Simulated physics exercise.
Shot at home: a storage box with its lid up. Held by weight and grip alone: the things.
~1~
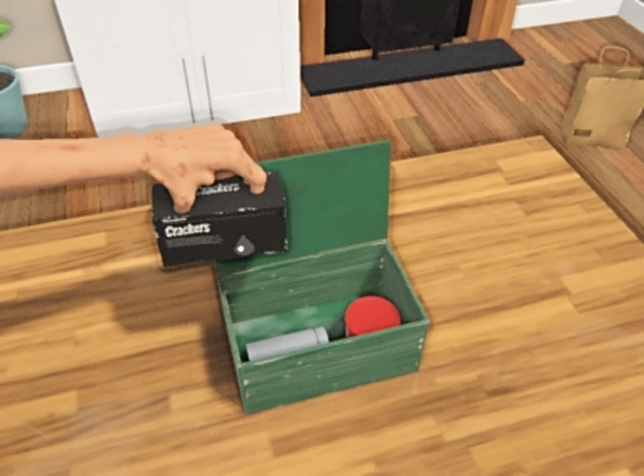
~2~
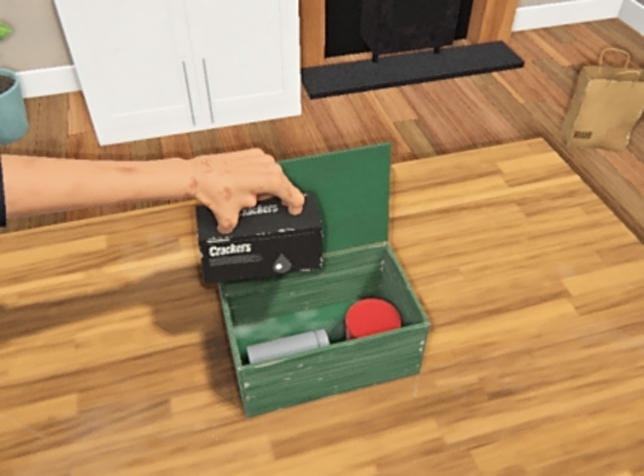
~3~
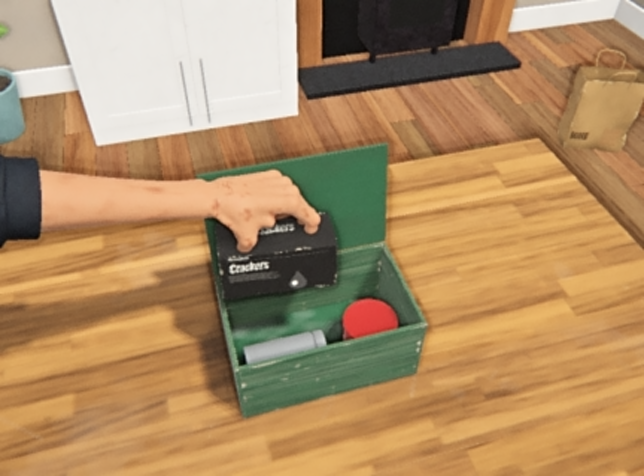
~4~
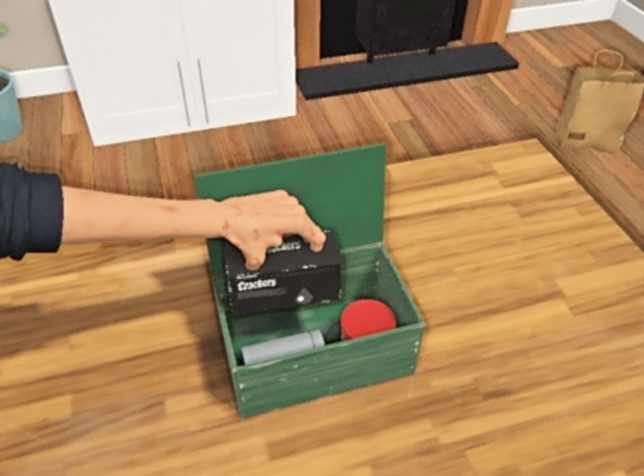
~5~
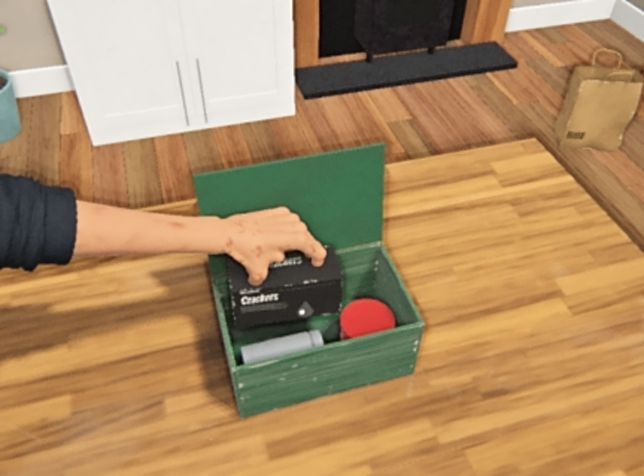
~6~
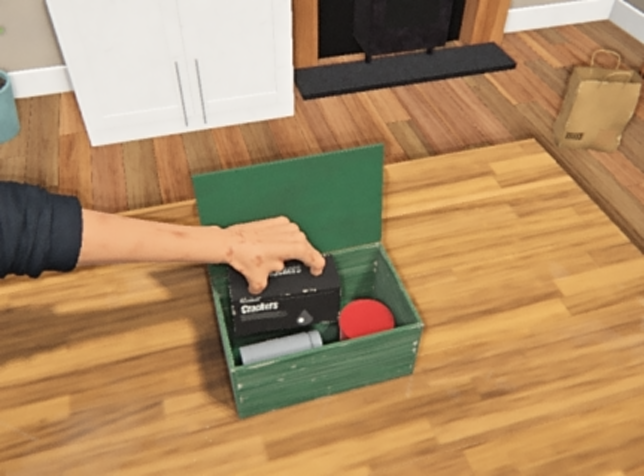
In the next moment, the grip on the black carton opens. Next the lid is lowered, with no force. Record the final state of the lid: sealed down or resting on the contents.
Turns out the lid lands in place.
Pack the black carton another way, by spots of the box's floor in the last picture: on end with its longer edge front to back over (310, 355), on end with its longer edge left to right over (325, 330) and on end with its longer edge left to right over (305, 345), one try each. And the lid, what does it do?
Open, Closed, Open.
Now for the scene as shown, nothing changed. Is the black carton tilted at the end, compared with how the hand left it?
After all that, it finishes out of line.
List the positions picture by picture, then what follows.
Still above its spot; black carton (221, 219), in the first picture.
Still above its spot; black carton (260, 238), in the second picture.
Still above its spot; black carton (277, 255), in the third picture.
Still above its spot; black carton (284, 272), in the fourth picture.
Still above its spot; black carton (285, 286), in the fifth picture.
In place under the hand; black carton (285, 294), in the sixth picture.
Then, 0.40 s after the last picture, black carton on its side near (283, 321); grey shaker rolled about its own width.
Then, 1.40 s after the last picture, lid 72° above the rim; black carton on its side near (284, 322); grey shaker rolled about its own width.
Then, 1.70 s after the last picture, lid 48° above the rim; black carton on its side near (284, 322); grey shaker rolled about its own width.
Then, 2.00 s after the last picture, lid 15° above the rim; black carton on its side near (284, 322); grey shaker rolled about its own width.
At rest, lid shut; tipped over in the box, black carton; moved from the start, grey shaker; red tin in place. Seen from the same camera at the end, black carton near (284, 322).
